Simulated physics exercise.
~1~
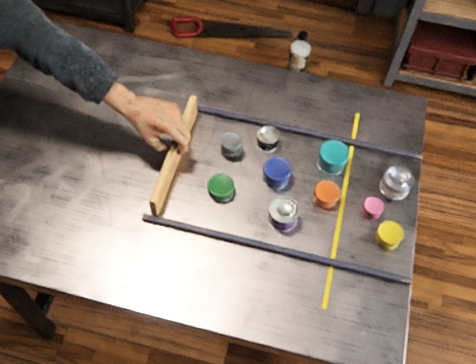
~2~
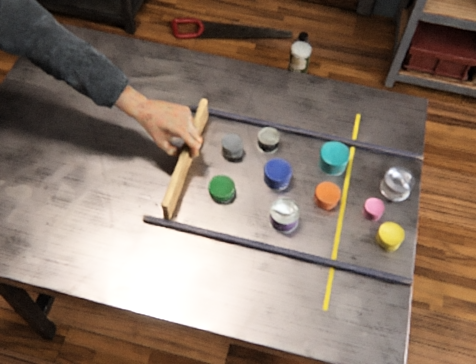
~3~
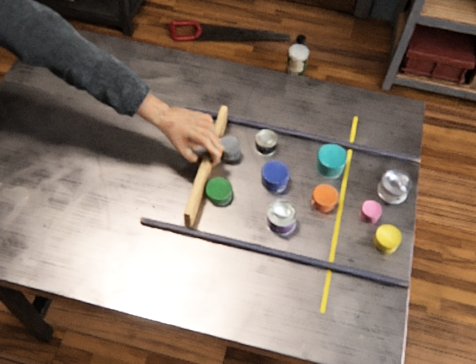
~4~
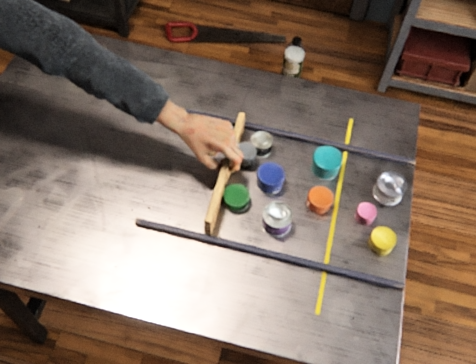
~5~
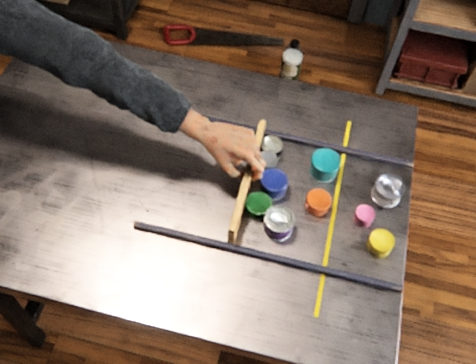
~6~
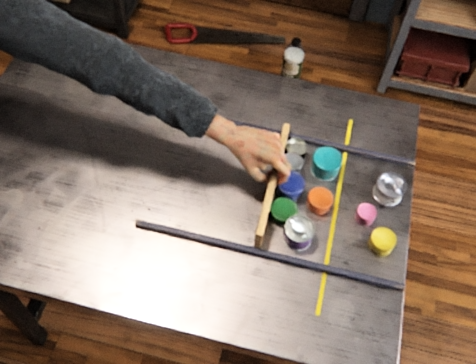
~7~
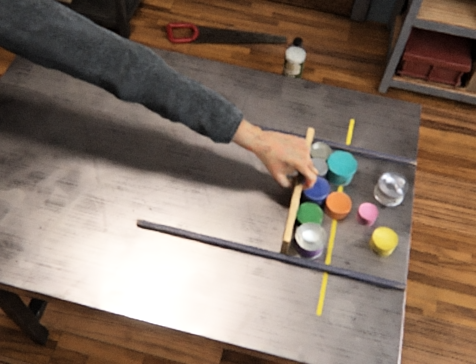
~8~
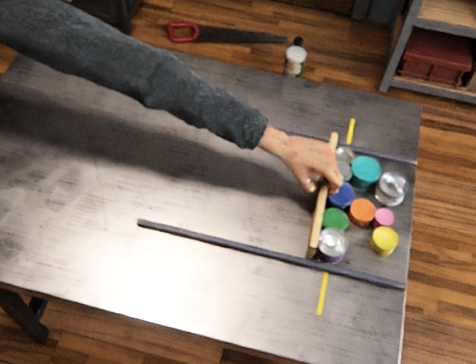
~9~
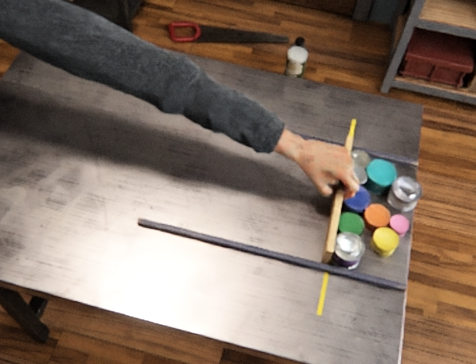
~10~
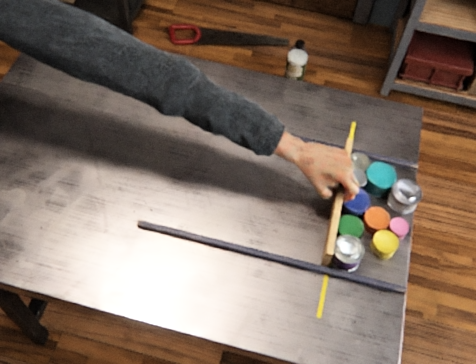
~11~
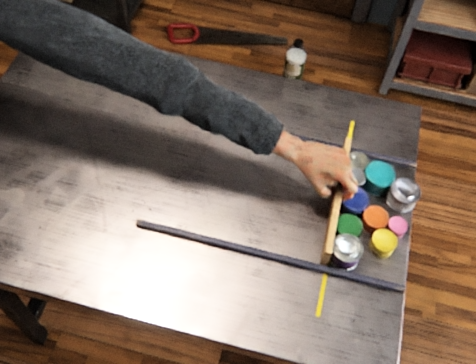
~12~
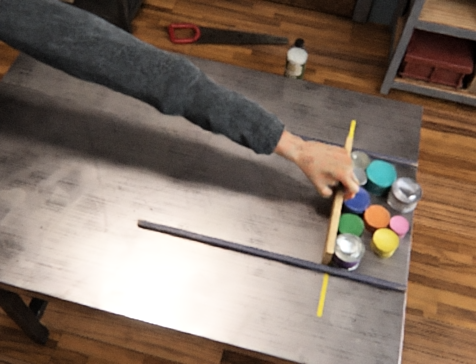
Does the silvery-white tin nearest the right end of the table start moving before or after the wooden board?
It starts moving after the wooden board. The board is already sliding right early on, while that tin shifts only near the end of the push, once the other pots have bunched up.
